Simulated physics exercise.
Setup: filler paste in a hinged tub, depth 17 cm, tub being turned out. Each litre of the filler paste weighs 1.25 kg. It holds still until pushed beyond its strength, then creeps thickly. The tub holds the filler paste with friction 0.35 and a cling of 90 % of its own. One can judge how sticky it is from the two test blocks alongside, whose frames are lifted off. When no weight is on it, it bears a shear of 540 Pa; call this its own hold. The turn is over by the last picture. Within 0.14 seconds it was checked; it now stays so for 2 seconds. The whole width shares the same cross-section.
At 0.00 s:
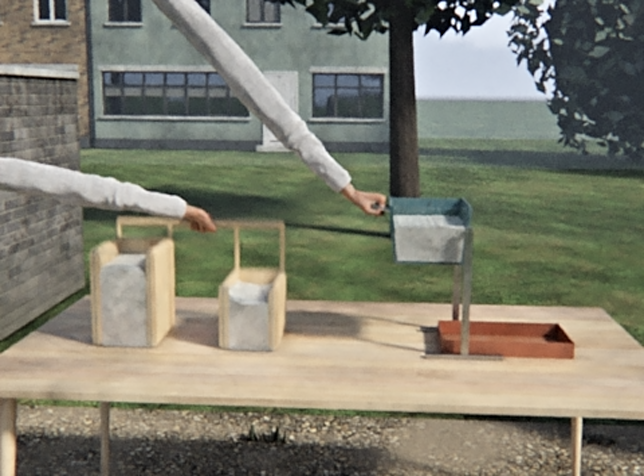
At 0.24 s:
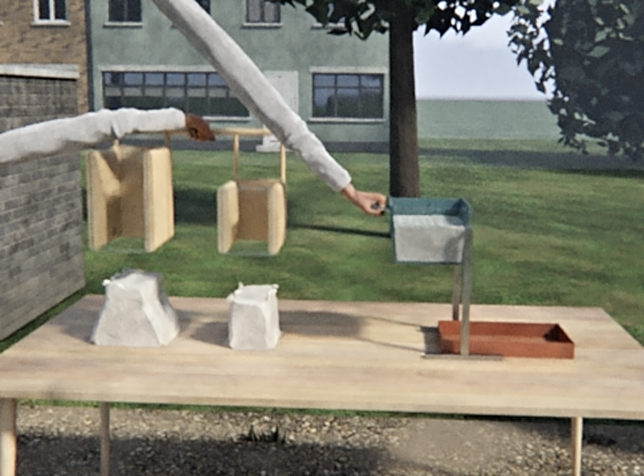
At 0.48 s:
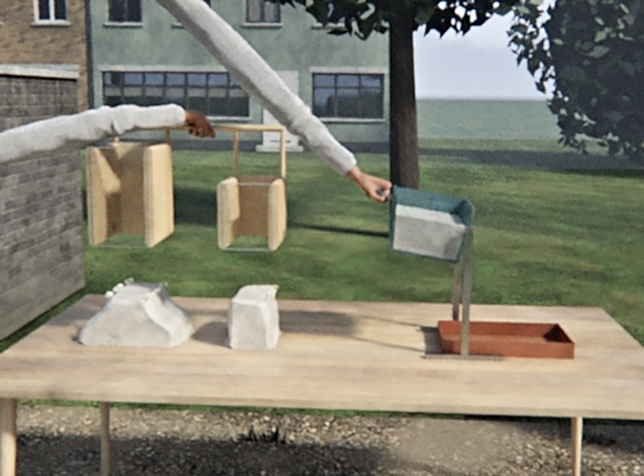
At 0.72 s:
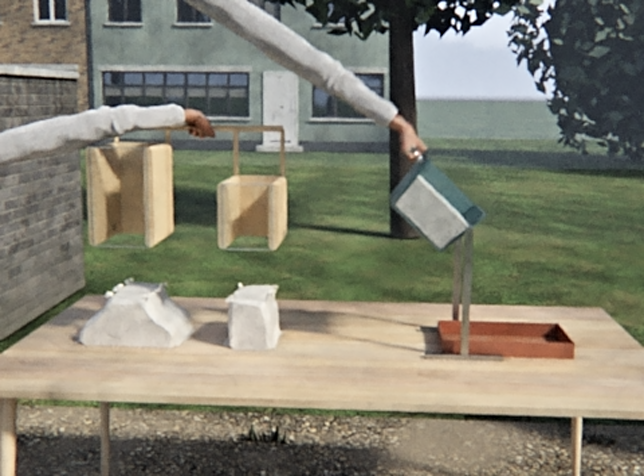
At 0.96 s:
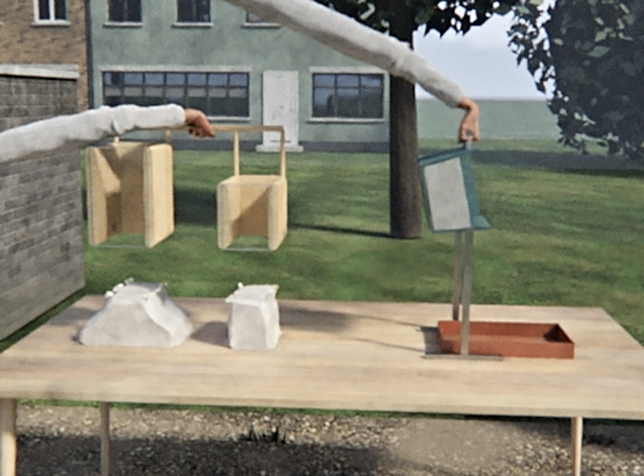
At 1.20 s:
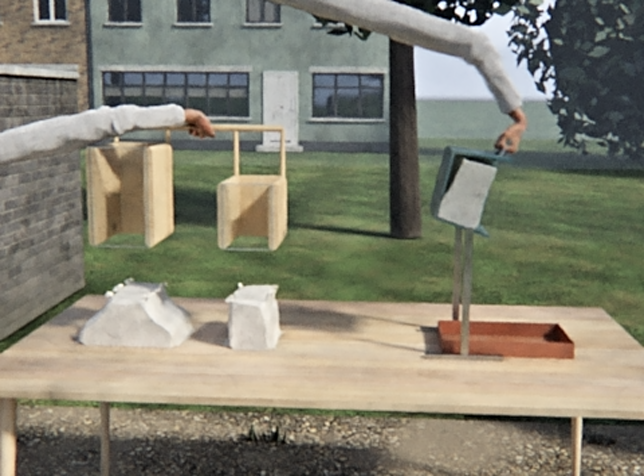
One hand raised two wooden moulds off pale blocks, which slumped, the left one spreading more, while another hand swung a small blue-green tub of grey paste up and over to the right above a reddish tray.
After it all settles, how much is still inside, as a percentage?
Roughly 0 % is still inside.
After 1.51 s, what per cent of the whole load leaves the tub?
Share of load from then on: Approx. 35 %.
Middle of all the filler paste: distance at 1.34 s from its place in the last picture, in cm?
Roughly 7 cm.
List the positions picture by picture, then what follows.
Handle-side rim at (393, 207), tilt 0 degrees; highest point of the filler paste at (433, 226); test blocks 26 cm, 17 cm high (left to right), in the first frame.
Handle-side rim at (393, 207), tilt 0 degrees; highest point of the filler paste at (433, 226); test blocks 21 cm, 16 cm high (left to right), in the second frame.
Handle-side rim at (398, 195), tilt 10 degrees; highest point of the filler paste at (400, 215); test blocks 16 cm, 16 cm high (left to right), in the third frame.
Handle-side rim at (430, 162), tilt 43 degrees; highest point of the filler paste at (420, 179); test blocks 16 cm, 16 cm high (left to right), in the fourth frame.
Handle-side rim at (478, 151), tilt 78 degrees; highest point of the filler paste at (455, 159); test blocks 16 cm, 16 cm high (left to right), in the fifth frame.
Handle-side rim at (511, 162), tilt 103 degrees; highest point of the filler paste at (466, 160); test blocks 16 cm, 16 cm high (left to right), in the sixth frame.
By 1.34 s, the tub is at 103 degrees and holds 83 %.
By 1.51 s, the tub is at 103 degrees and holds 35 %.
By 1.68 s, the tub is at 103 degrees and holds 17 %.
By 1.85 s, the tub is at 103 degrees and holds 0 %.
By 3.20 s, at the end, the tub is at 103 degrees and holds 0 %.
